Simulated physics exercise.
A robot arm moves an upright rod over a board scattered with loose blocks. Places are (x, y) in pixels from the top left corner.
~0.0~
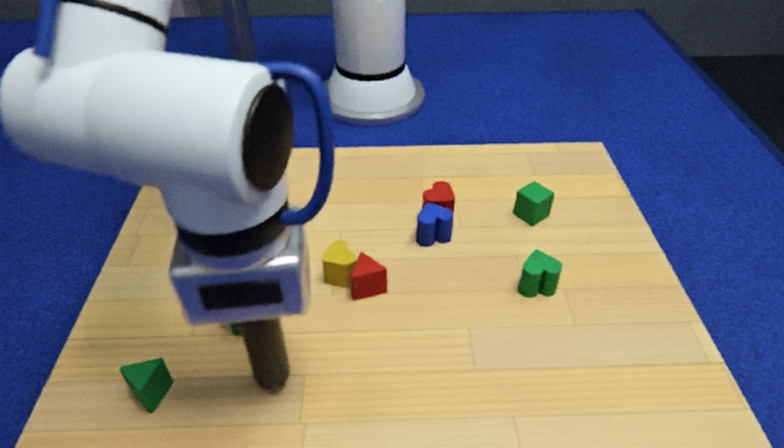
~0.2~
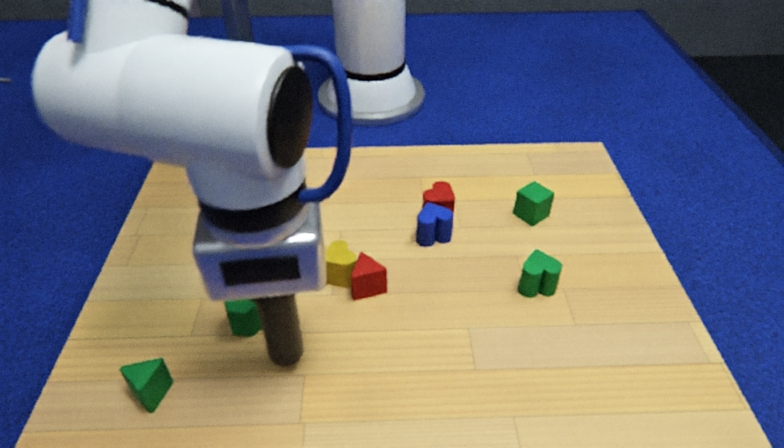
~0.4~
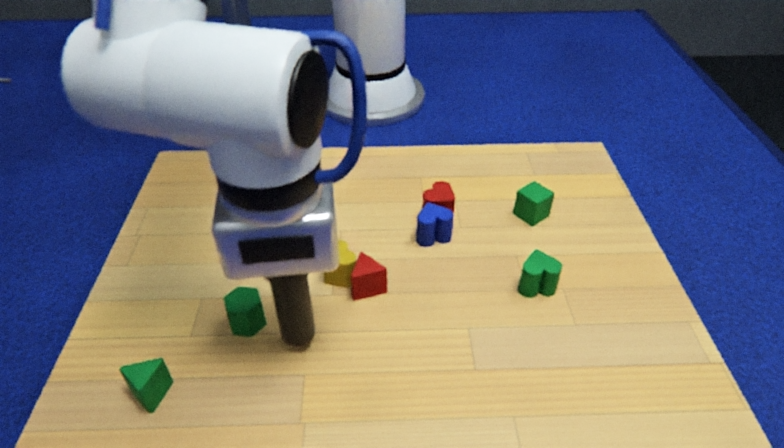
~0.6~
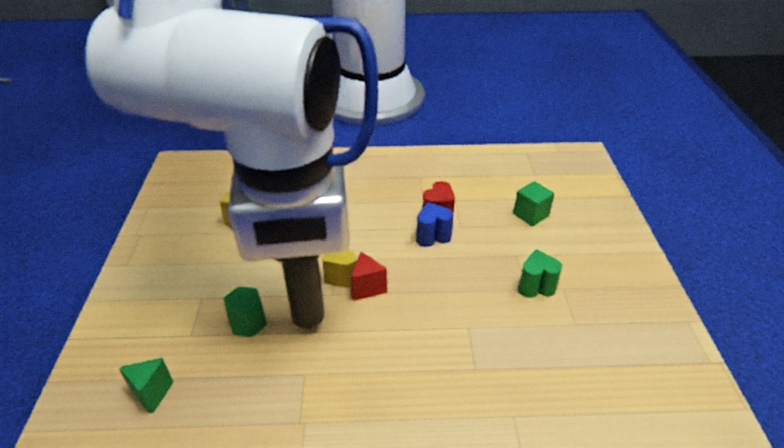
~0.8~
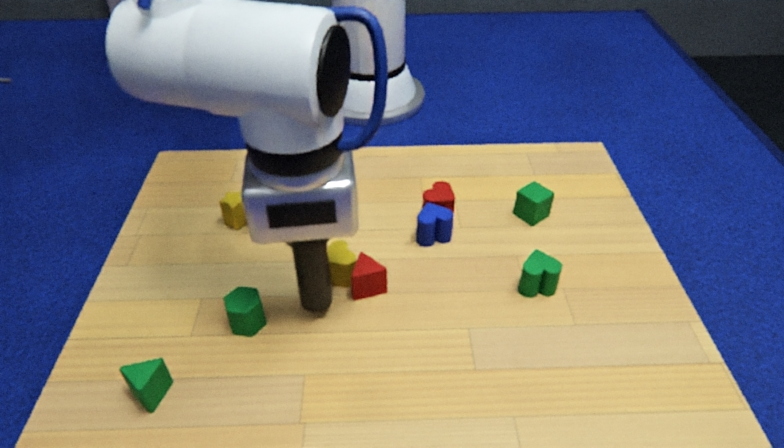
The clip shows a white robot arm moving a dark upright rod away from the viewer and slightly right across a wooden board, nearing a yellow heart and a red triangular block, while the scattered colored blocks stay still.
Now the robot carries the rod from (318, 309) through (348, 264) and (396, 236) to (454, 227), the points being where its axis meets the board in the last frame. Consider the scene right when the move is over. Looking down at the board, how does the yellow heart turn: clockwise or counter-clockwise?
Twists anticlockwise.
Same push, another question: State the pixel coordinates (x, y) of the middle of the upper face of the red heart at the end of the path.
The middle of its upper face should be somewhere near (453, 184).
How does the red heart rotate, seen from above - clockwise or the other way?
Seen from above, clockwise.
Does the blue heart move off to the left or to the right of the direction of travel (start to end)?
My prediction: Rightwards.
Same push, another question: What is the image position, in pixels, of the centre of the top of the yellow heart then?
The middle of its top is at (423, 190).
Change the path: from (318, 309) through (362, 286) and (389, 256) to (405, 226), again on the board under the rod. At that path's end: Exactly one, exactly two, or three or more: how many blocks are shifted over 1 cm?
I reckon the push displaces two of the blocks by more than 1 cm.
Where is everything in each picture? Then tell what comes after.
In the first frame, rod tip (272, 373); block tops, yellow heart (339, 253); red triangular block (366, 265); blue heart (434, 213); red heart (440, 192).
In the second frame, rod (286, 352); blocks unchanged.
In the third frame, rod (298, 333); blocks unchanged.
In the fourth frame, rod (308, 316); blocks unchanged.
In the fifth frame, rod (317, 301); yellow heart (339, 253); red triangular block (366, 265); blue heart (434, 213); red heart (440, 192).
What follows on the original path. One third of the way, rod (348, 255); yellow heart (368, 226), turned 40° clockwise.
Two thirds of the way, rod (396, 228); yellow heart (411, 198).
At the end, rod (455, 219); yellow heart (423, 190), turned 20° anticlockwise; red triangular block in place; blue heart (486, 212), turned 25° clockwise; red heart (453, 184), turned 25° clockwise.
